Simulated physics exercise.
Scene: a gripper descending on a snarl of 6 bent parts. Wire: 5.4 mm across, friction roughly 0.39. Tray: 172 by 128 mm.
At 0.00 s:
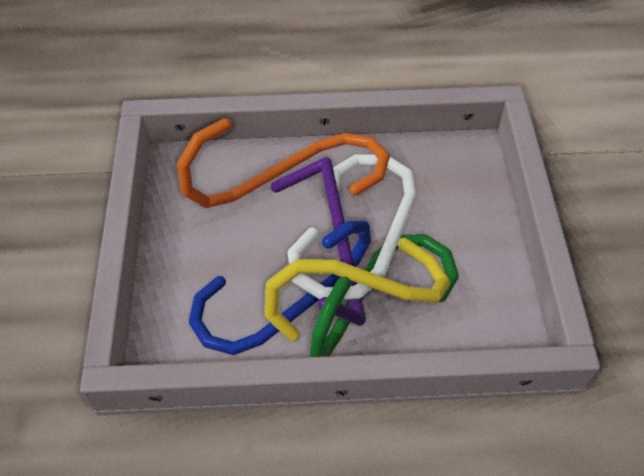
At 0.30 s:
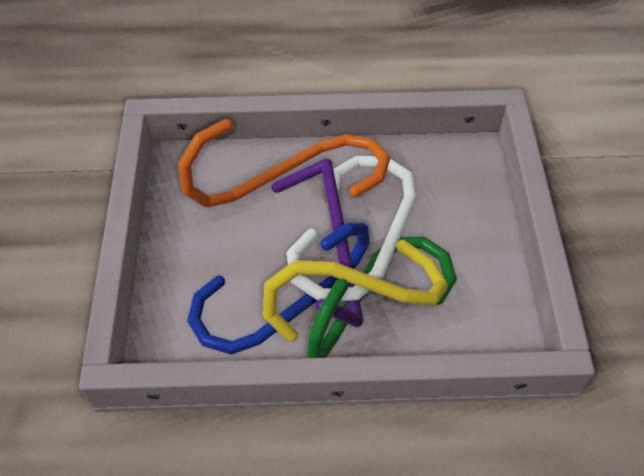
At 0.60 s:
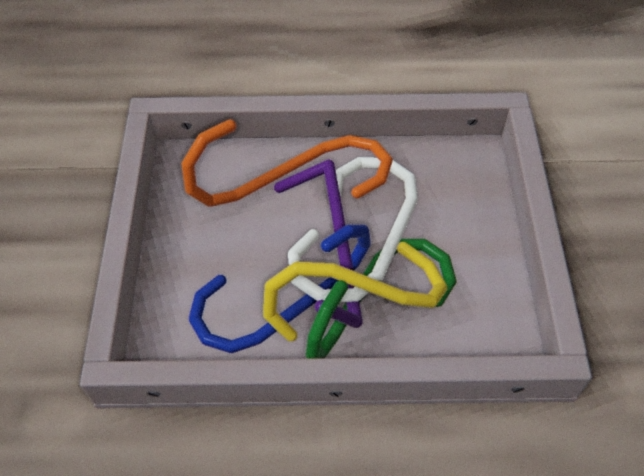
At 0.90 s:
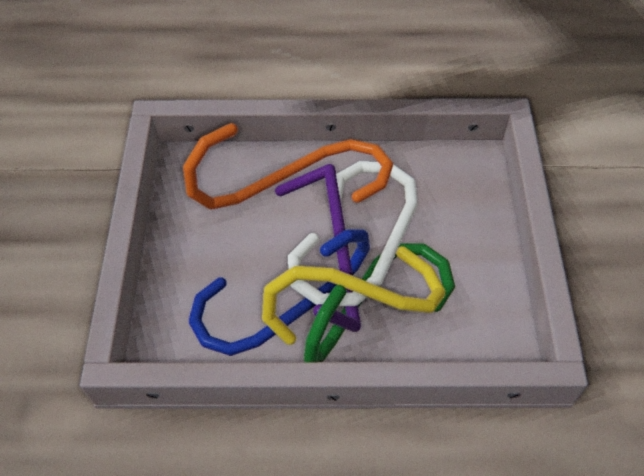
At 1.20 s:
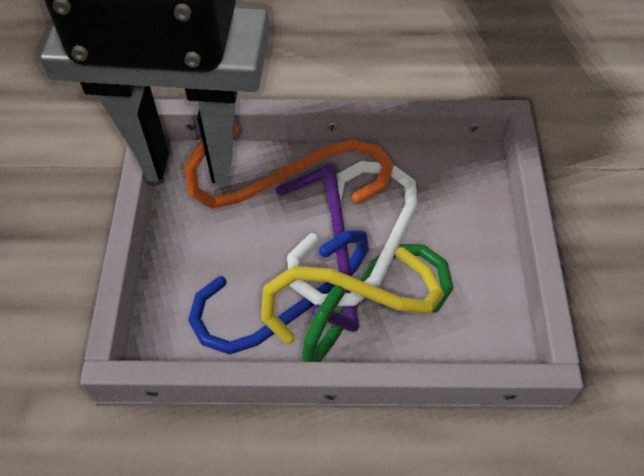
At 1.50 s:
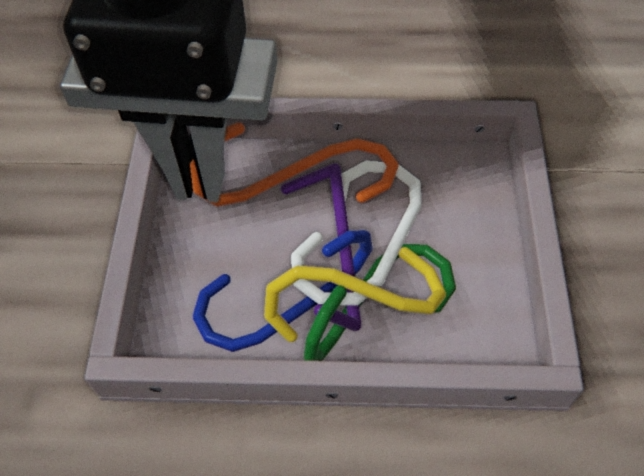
A shallow grey tray sits on a streaked, wood-like surface, seen from above at a slant by a camera that shifts only slightly. Inside, an orange hook lies along the top, with white, purple, blue, green and yellow pieces tangled at the centre and bottom. A shadow spreads at upper right, then a black and grey gripper descends at upper left and closes its fingers on the orange hook.
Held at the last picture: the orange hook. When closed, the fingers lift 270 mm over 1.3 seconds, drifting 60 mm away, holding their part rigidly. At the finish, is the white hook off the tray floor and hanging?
No.
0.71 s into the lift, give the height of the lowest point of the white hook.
Height: Approx. 0 mm.
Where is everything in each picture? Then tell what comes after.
In the first frame, fingers out of view, 211 mm above the grip; white hook from (333, 193) to (312, 234), passing over green hook, over blue hook, under yellow hook; orange hook from (225, 125) to (356, 190), passing over white hook.
In the second frame, fingers out of view, 211 mm above the grip; orange hook from (227, 125) to (355, 191), passing over white hook; blue hook from (327, 244) to (219, 282), passing under white hook, under yellow hook.
In the third frame, fingers out of view, 197 mm above the grip; green hook from (341, 287) to (438, 301), passing over and under purple crank, under white hook, under yellow hook; yellow hook from (291, 335) to (403, 248), passing over green hook, over blue hook, over white hook.
In the fourth frame, fingers out of view, 105 mm above the grip; purple crank from (320, 311) to (281, 191), passing over and under green hook; white hook from (336, 199) to (313, 239), passing over green hook, over blue hook, under yellow hook.
In the fifth frame, fingers (186, 152) 13 mm above the grip.
In the sixth frame, fingers (197, 171) closed on the orange hook; white hook from (340, 199) to (317, 238); orange hook from (239, 129) to (362, 197).
After 1.89 s, lowest point more than 20 mm over the tray floor, orange hook 58 mm.
After 2.21 s, lowest point more than 20 mm over the tray floor, orange hook 159 mm.
After 2.80 s, lowest point more than 20 mm over the tray floor, orange hook 273 mm.
At rest, hanging orange hook 273 mm; the other 5 are down.
